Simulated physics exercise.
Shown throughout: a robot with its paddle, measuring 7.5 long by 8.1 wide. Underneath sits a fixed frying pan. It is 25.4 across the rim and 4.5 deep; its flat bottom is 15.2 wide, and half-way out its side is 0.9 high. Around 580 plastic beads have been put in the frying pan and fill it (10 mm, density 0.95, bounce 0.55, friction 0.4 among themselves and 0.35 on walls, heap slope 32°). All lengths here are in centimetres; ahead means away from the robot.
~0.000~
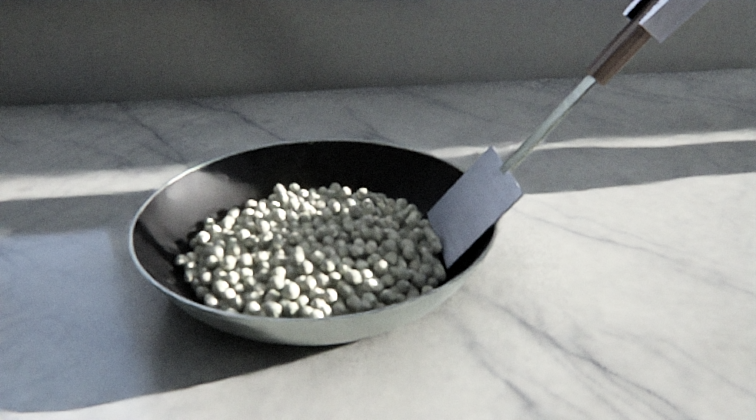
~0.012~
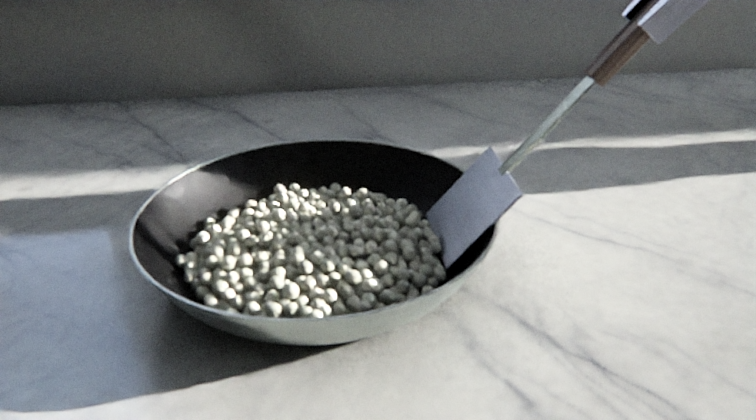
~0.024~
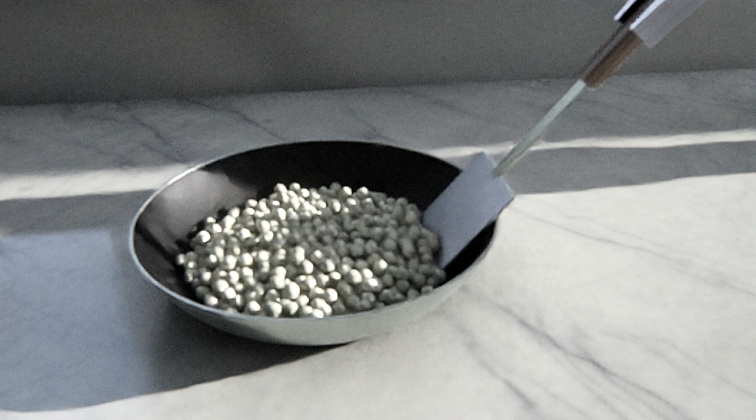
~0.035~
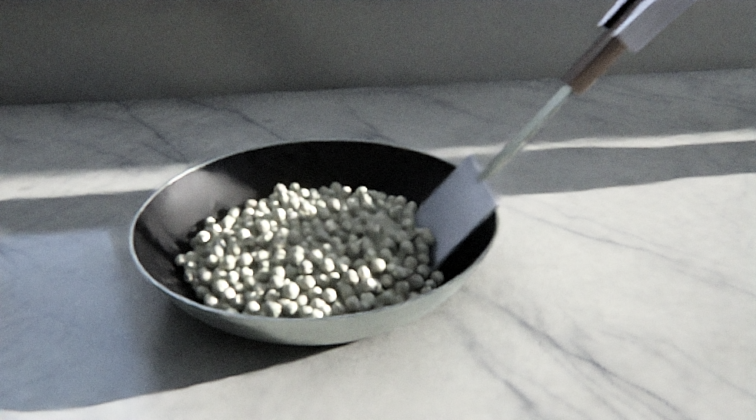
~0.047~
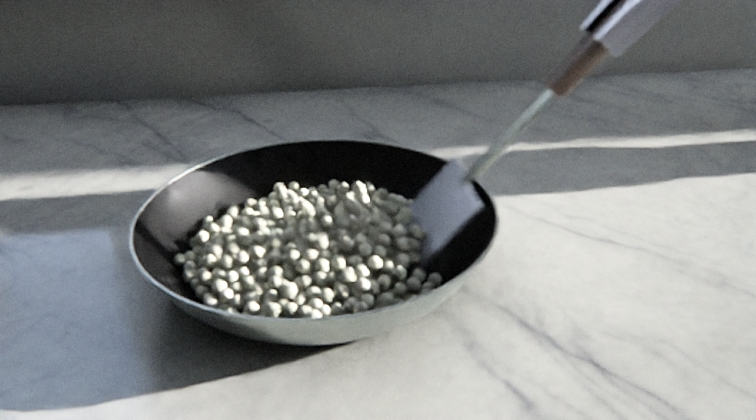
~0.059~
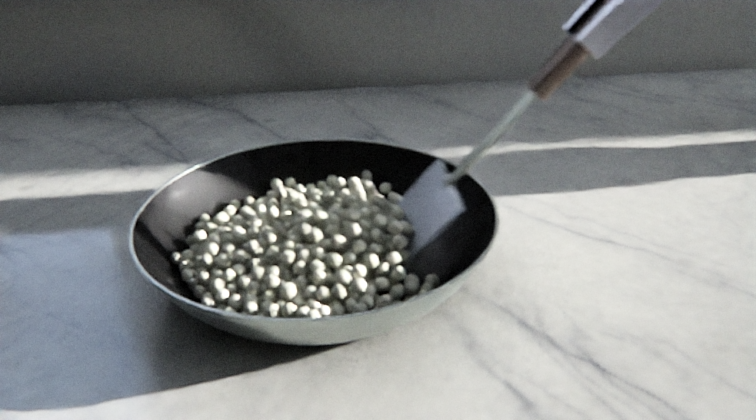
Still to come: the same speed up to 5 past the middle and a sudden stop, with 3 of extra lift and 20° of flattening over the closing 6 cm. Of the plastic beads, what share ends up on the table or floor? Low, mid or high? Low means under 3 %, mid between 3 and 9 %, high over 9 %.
Mid.
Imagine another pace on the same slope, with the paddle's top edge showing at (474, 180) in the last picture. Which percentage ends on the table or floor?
Expect about 0 per cent there.
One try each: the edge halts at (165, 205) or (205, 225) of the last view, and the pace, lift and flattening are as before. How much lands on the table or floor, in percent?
Estimates, in order: 30 % and 15 %.
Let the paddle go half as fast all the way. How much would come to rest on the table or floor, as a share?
Approx. 0 per cent.
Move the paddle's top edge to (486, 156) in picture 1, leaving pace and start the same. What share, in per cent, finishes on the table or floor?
About 5 per cent.
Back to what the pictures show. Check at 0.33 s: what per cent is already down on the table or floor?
About 4 per cent.
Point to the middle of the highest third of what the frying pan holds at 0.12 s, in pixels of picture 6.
I'd put it somewhere near (291, 234).
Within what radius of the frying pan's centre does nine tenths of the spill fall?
Distance from centre: Approx. 55 cm.
After 0.09 s, sloping 48°, highest piece 6 above the table; 576 in the frying pan.
After 0.12 s, sloping 41°, highest piece 7 above the table; 576 in the frying pan.
After 0.33 s, sloping 29°, highest piece 5 above the table; 550 in the frying pan, 21 on the table or floor, 5 on the blade or in flight.
After 1.38 s, sloping 29°, highest piece 5 above the table; 550 in the frying pan, 26 on the table or floor.
In the end, 550 in the frying pan, 26 on the table or floor. That is 5 % on the table or floor.
